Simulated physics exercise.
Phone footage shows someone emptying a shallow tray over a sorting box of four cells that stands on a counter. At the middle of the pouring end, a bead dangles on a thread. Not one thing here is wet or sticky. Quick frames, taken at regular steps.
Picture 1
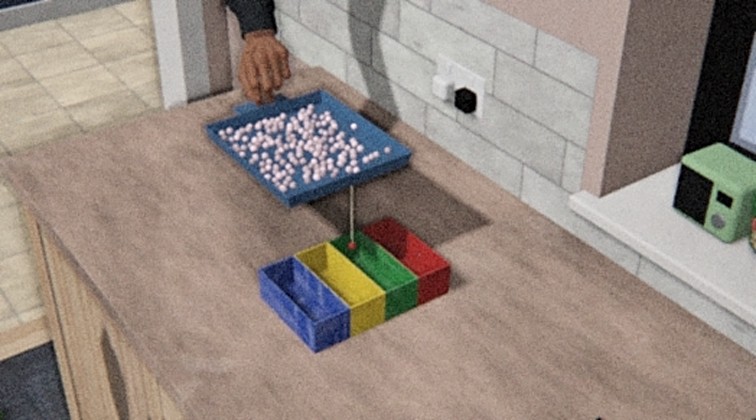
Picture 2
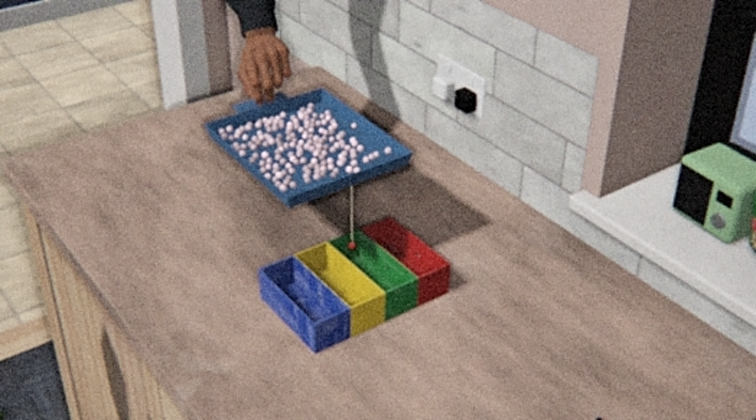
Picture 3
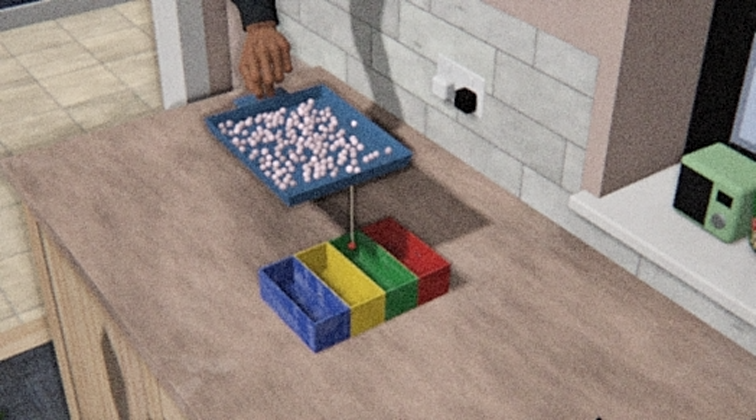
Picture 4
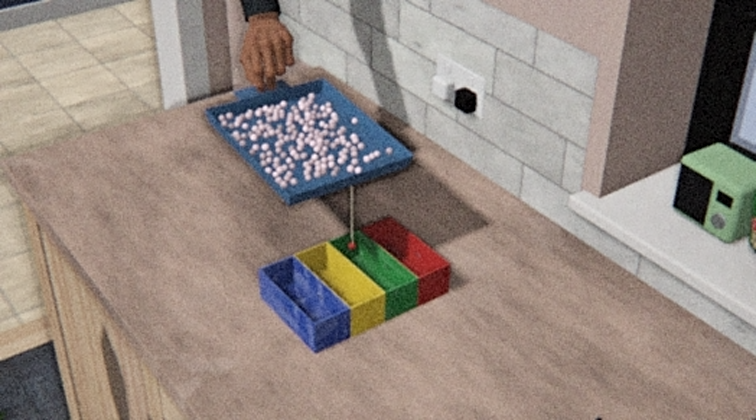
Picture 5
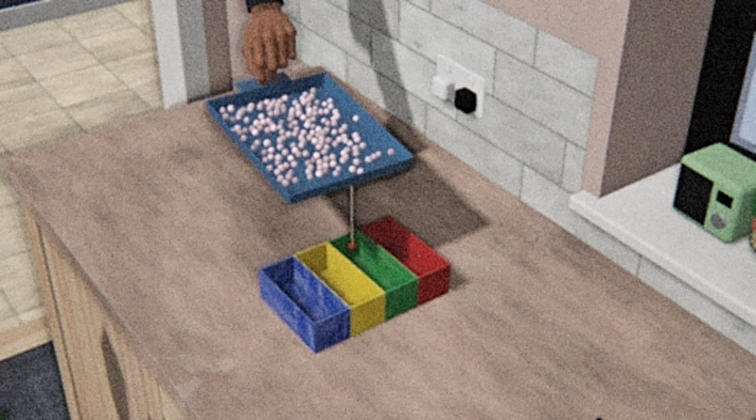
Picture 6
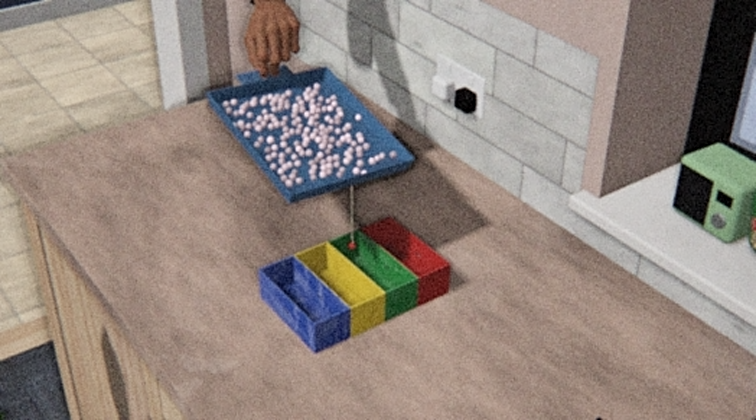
A person's hand and dark sleeve show behind a shallow blue tray of small pale pink balls, held above a brown counter by a tiled wall, seen from above at an angle. Below, a box has blue, yellow, green and red cells from left to right, near a hanging thread with a reddish bead. The hand gradually raises the tray's back edge, its right front corner dips slightly, and the balls begin shifting, while the camera stays still.
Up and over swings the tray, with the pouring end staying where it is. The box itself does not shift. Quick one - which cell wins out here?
The red one wins out.
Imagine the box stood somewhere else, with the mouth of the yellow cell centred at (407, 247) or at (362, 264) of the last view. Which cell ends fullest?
Result 1: The cell in yellow. Result 2: Red.
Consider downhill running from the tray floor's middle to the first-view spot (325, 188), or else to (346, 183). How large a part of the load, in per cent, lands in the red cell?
About 0 and 20 percent.
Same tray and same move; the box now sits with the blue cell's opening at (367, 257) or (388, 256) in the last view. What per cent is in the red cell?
Close to 0 in a hundred first, close to 0 in a hundred second.
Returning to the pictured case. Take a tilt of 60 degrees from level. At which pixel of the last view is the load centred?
Somewhere about pixel (376, 165).
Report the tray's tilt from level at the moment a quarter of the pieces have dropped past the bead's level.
I'd say close to 85 degrees.
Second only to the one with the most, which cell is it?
I'd say the green one.
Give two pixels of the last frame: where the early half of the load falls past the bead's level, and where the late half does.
Earlier portion about (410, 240); later portion about (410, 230).
Shortly afterwards, tray tipped steeply; all but a few on the tray; only a few in the red cell; only a few in the green cell; only a few falling or outside the box.
Next, tray tipped past a quarter turn; only a few on the tray; near half in the red cell; a little in the green cell; near a third falling or outside the box.
Some moments later, tray tipped past a quarter turn; near half in the red cell; a little in the green cell; near a third falling or outside the box.
In the end, tray tipped past a quarter turn; near half in the red cell; a little in the green cell; none at all in the blue cell; none at all in the yellow cell; near a third outside the box.
